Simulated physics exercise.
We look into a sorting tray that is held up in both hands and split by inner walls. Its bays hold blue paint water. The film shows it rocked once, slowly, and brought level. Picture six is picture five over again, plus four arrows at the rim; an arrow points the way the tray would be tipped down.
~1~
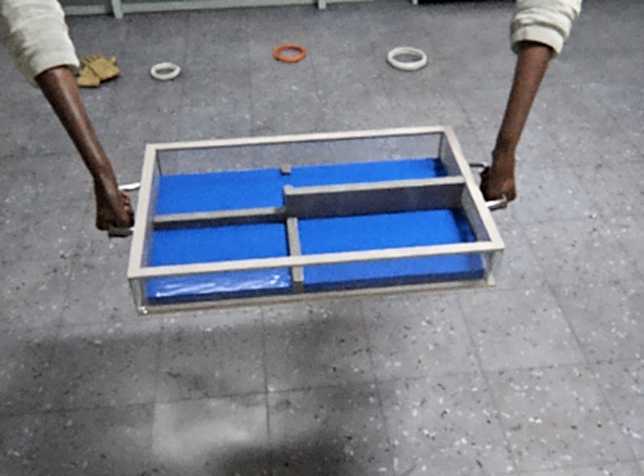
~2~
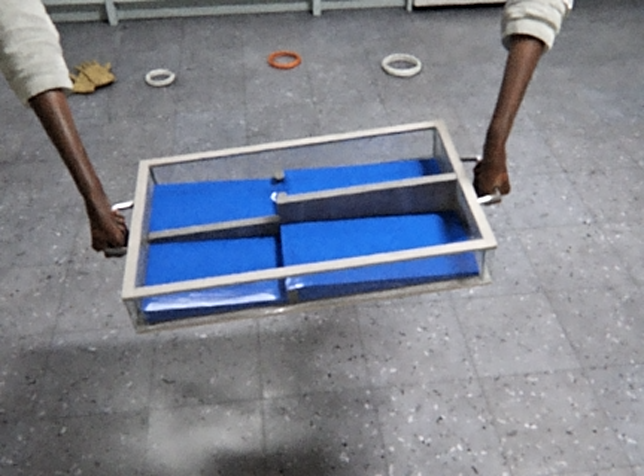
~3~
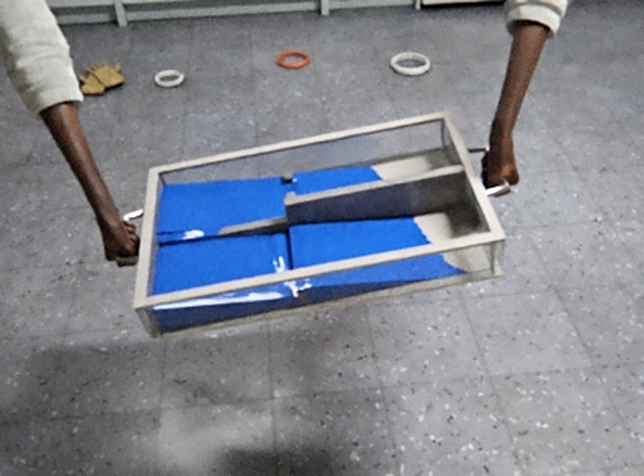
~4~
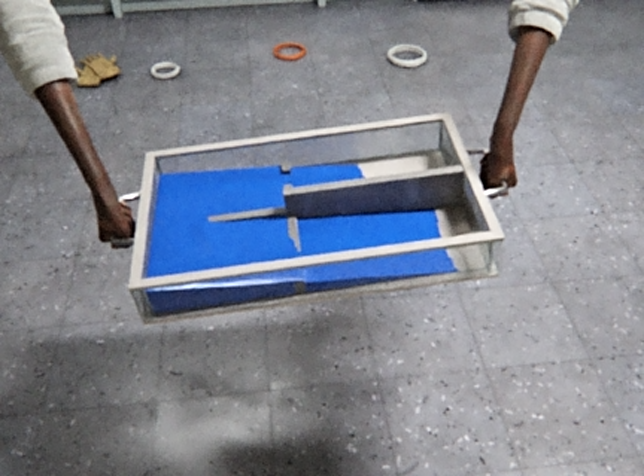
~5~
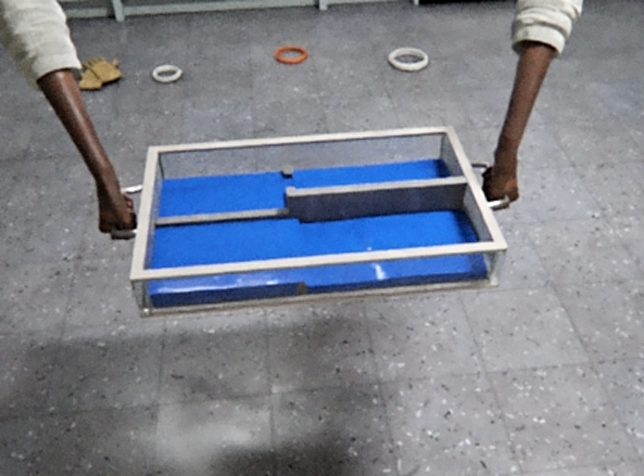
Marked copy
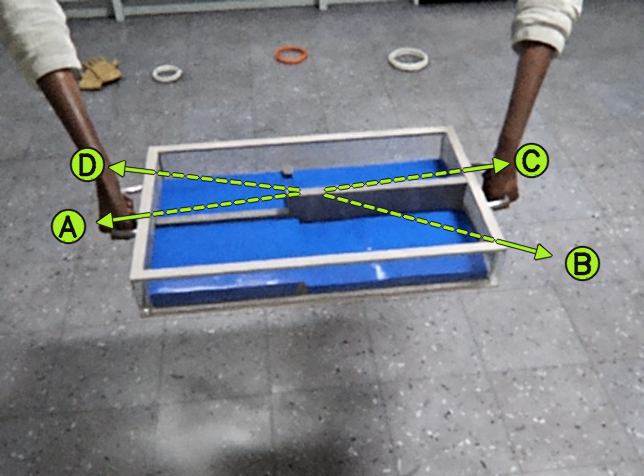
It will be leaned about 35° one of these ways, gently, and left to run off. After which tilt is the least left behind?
The answer is arrow D.
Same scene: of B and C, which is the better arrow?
Arrow B.
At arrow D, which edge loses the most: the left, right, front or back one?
Over the left one.
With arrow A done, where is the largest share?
The front left bay.
On the marked copy, A ends at (102, 221); B ends at (546, 254); C ends at (503, 164); D ends at (114, 167).
Choosing A, about 37 % stays in the tray, the largest part in the front left bay.
Choosing B, about 29 % stays in the tray, the largest part in the front right bay.
Choosing C, about 42 % stays in the tray, the largest part in the front right bay.
Choosing D, about 22 % stays in the tray, the largest part in the back left bay.
